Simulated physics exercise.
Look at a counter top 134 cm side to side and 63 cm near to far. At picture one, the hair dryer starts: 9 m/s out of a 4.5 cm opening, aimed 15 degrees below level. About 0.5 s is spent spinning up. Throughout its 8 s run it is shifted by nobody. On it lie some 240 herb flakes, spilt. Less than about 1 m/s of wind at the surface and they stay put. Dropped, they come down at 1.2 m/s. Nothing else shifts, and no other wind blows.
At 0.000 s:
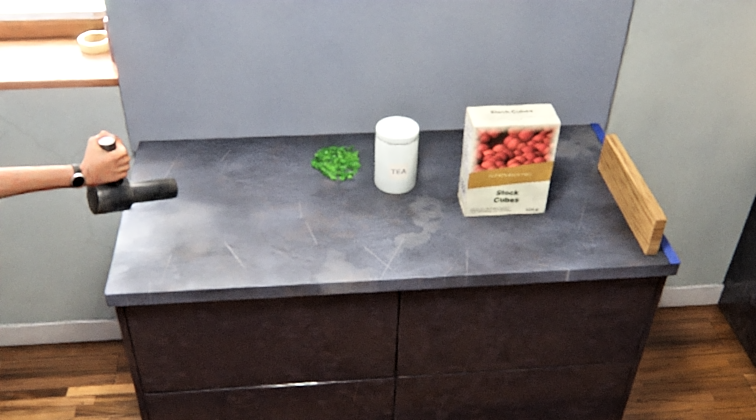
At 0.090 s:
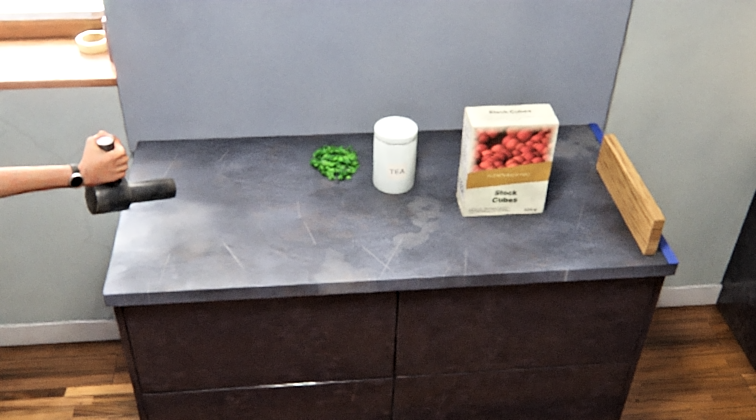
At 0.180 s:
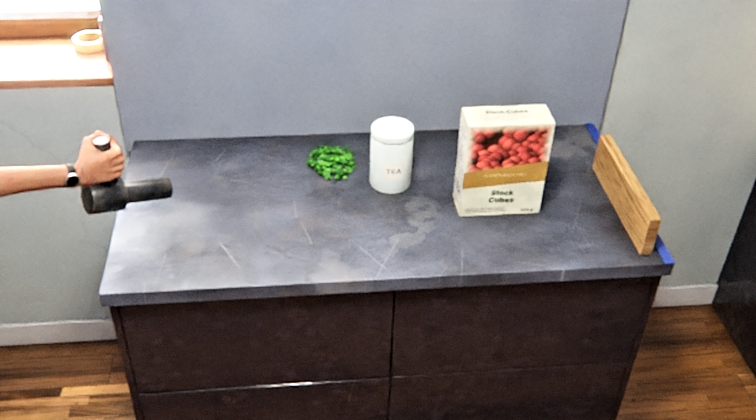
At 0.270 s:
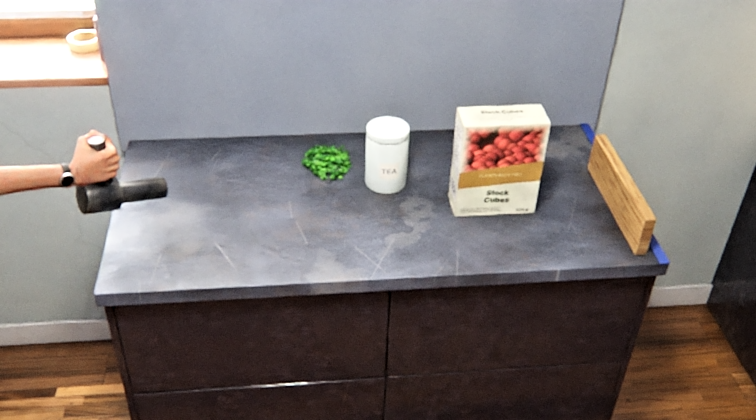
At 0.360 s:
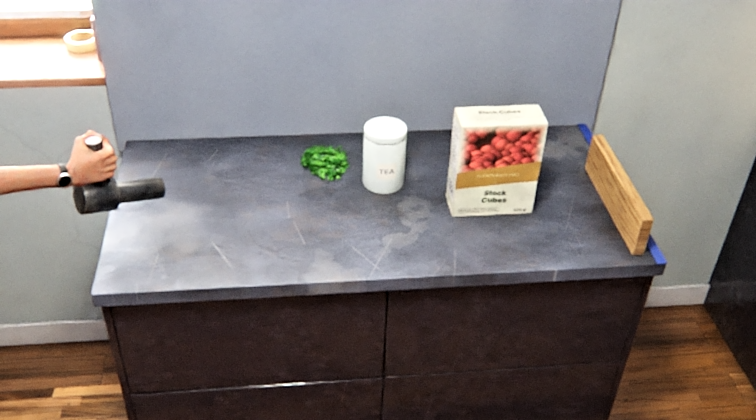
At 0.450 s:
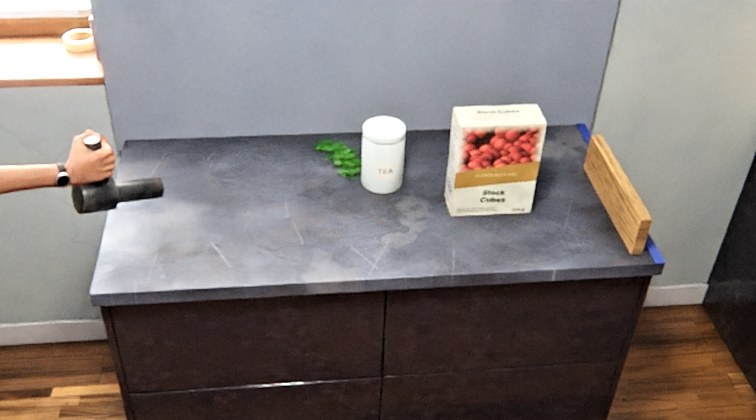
On a dark counter, a hand holds a hair dryer and green flakes shift right.
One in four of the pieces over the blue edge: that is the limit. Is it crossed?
The quarter limit is broken.
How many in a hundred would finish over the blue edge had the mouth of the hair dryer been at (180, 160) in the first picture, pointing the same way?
Some 90 %.
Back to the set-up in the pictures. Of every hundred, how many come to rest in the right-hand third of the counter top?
It comes out near 1 in a hundred.
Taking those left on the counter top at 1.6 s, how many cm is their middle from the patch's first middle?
I'd say close to 65 cm.
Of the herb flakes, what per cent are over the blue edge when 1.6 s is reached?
About 60 %.
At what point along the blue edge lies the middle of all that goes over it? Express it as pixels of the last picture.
Somewhere about (594, 141).
After 1.6 s, 61 % are over the blue edge; the middle of those still in play is near (554, 148); 57 % have settled or left.
After 2.6 s, 91 % are over the blue edge; 85 % have settled or left.
After 4.4 s, 98 % are over the blue edge; 98 % have settled or left.
After 8.0 s, at the end, 99 % are over the blue edge.
